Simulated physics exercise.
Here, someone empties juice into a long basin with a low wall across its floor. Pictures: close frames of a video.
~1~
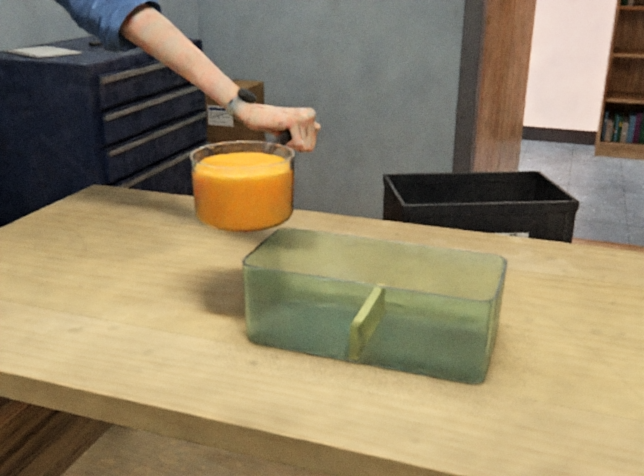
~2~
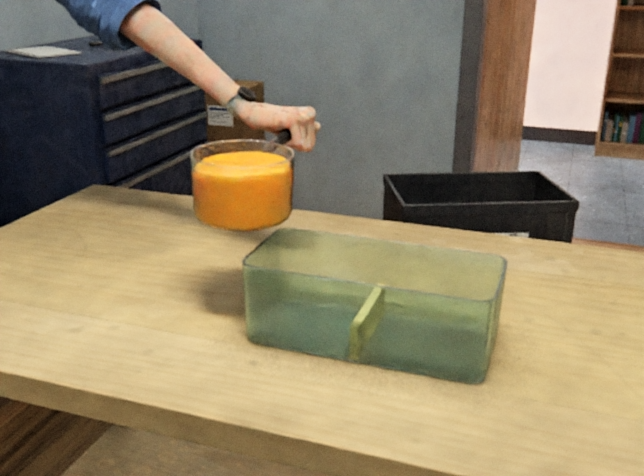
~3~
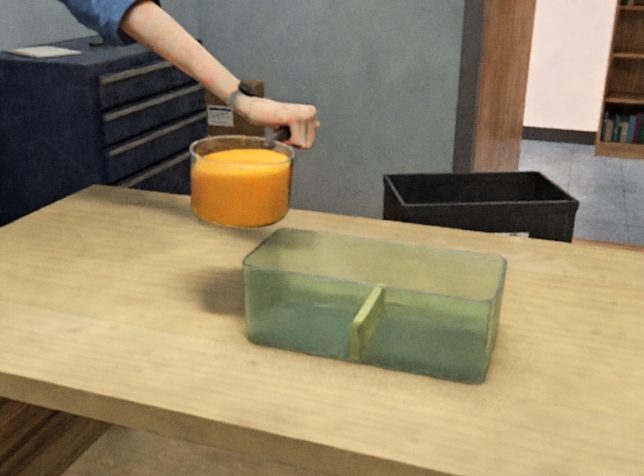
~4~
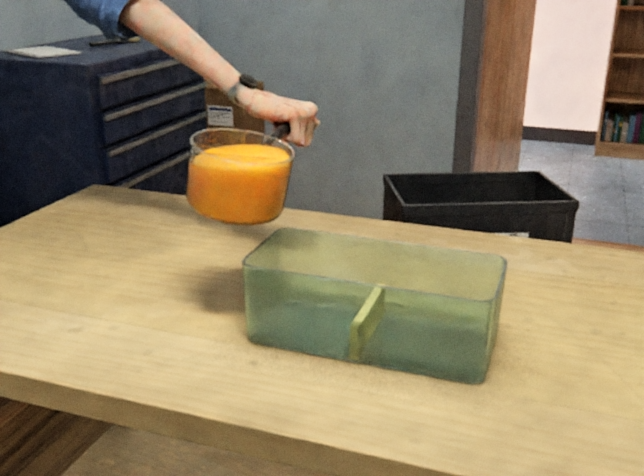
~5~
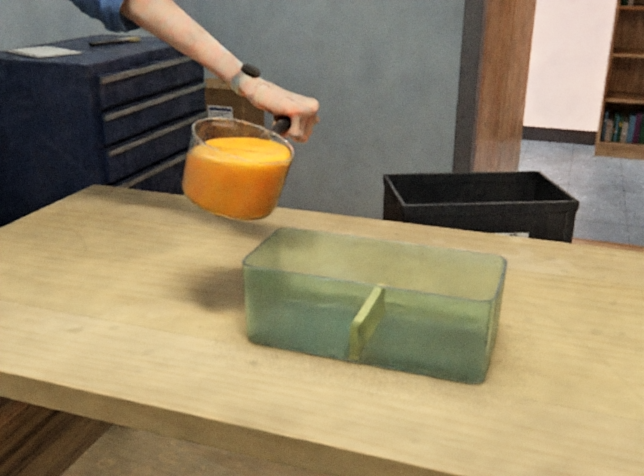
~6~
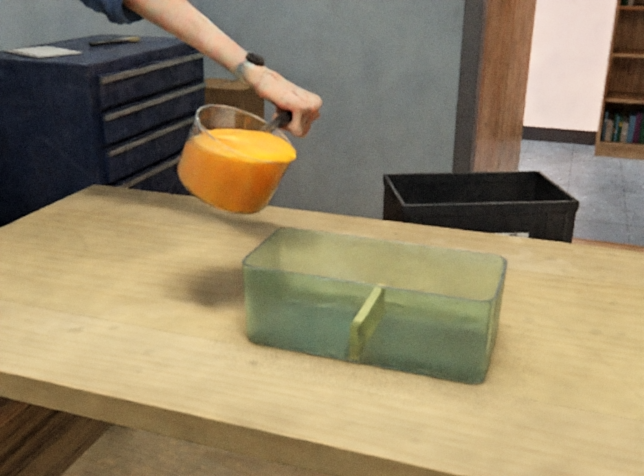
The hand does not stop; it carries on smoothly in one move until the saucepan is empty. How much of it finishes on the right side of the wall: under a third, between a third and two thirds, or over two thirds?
Between a third and two thirds.
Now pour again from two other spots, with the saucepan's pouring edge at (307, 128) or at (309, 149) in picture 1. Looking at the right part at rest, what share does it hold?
First try: Near 85 percent; second try: Near 85 percent.
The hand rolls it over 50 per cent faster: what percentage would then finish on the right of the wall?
Somewhere near 60 percent.
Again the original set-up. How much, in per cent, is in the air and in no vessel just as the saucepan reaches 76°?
About 35 per cent.
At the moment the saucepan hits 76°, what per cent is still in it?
Around 60 percent remains.
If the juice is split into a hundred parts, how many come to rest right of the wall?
Close to 60 per cent.
A moment on, the saucepan is tipped on its side and 58 per cent is still to pour, 9 is left of the wall and 0 right of it.
Next, the saucepan is tipped on its side and 16 per cent is still to pour, 18 is left of the wall and 42 right of it.
Then the saucepan is tipped on its side and 5 per cent is still to pour, 32 is left of the wall and 58 right of it.
Later the saucepan is tipped on its side and 1 per cent is still to pour, 38 is left of the wall and 58 right of it.
In the end 40 per cent lies left of the wall, 58 right of it and 1 outside.
